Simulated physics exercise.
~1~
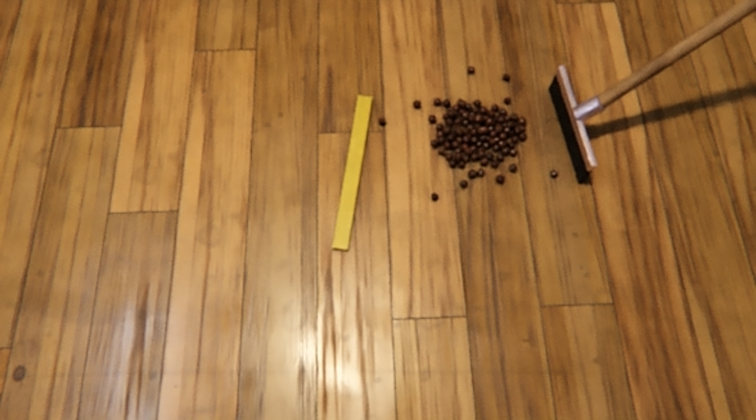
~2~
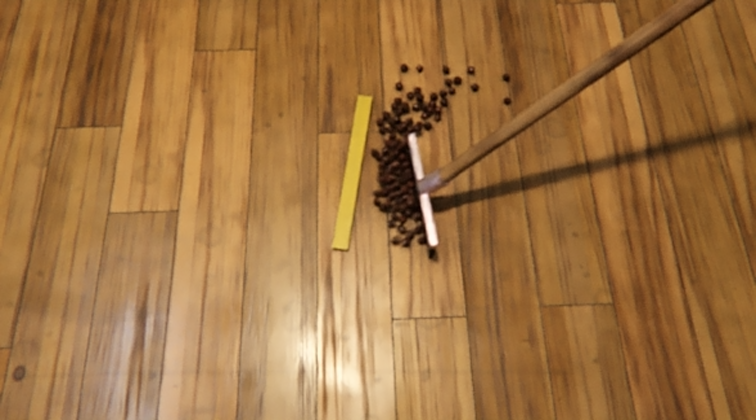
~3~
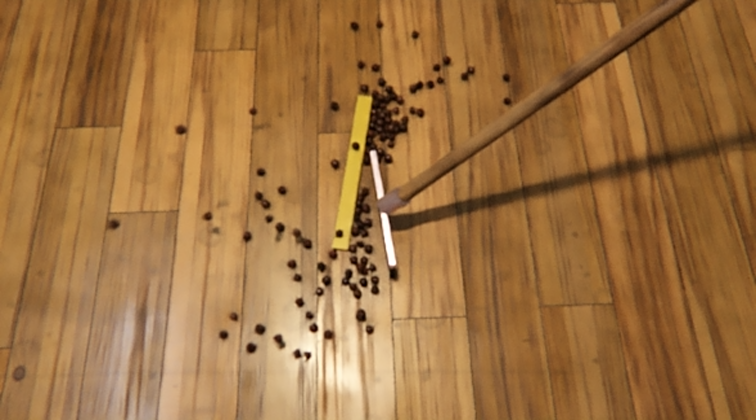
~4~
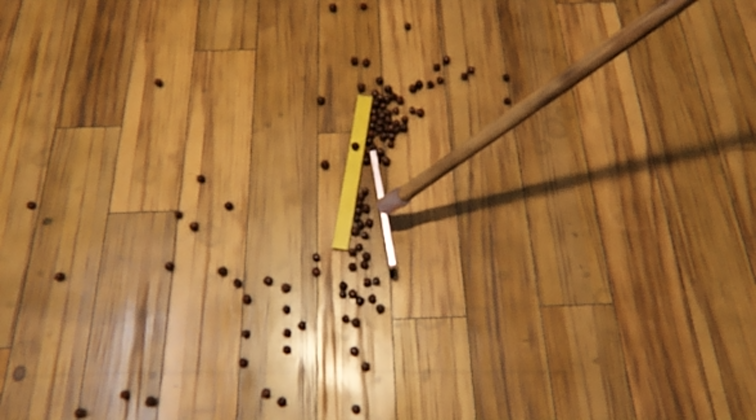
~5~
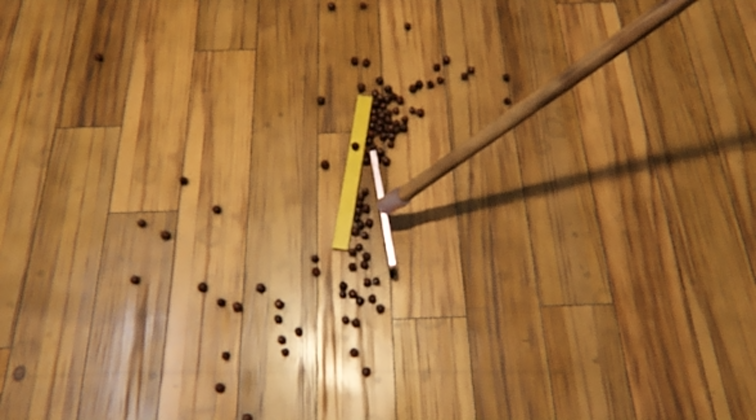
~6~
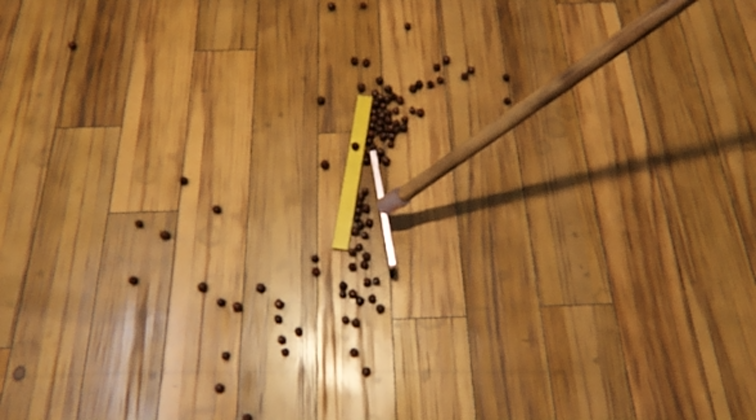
At the start, a heap of small dark brown balls lies on a wooden floor between a yellow strip on the left and a long-handled squeegee on the right. The squeegee sweeps left and slightly down, pushing the balls into a band alongside the strip. It moves a little farther and stops just short of the strip, while many balls scatter past it, mostly around its lower end. Several roll far across the left side. At the end, the squeegee stands still, with balls clustered near the strip's upper end and others spread to the left and below.
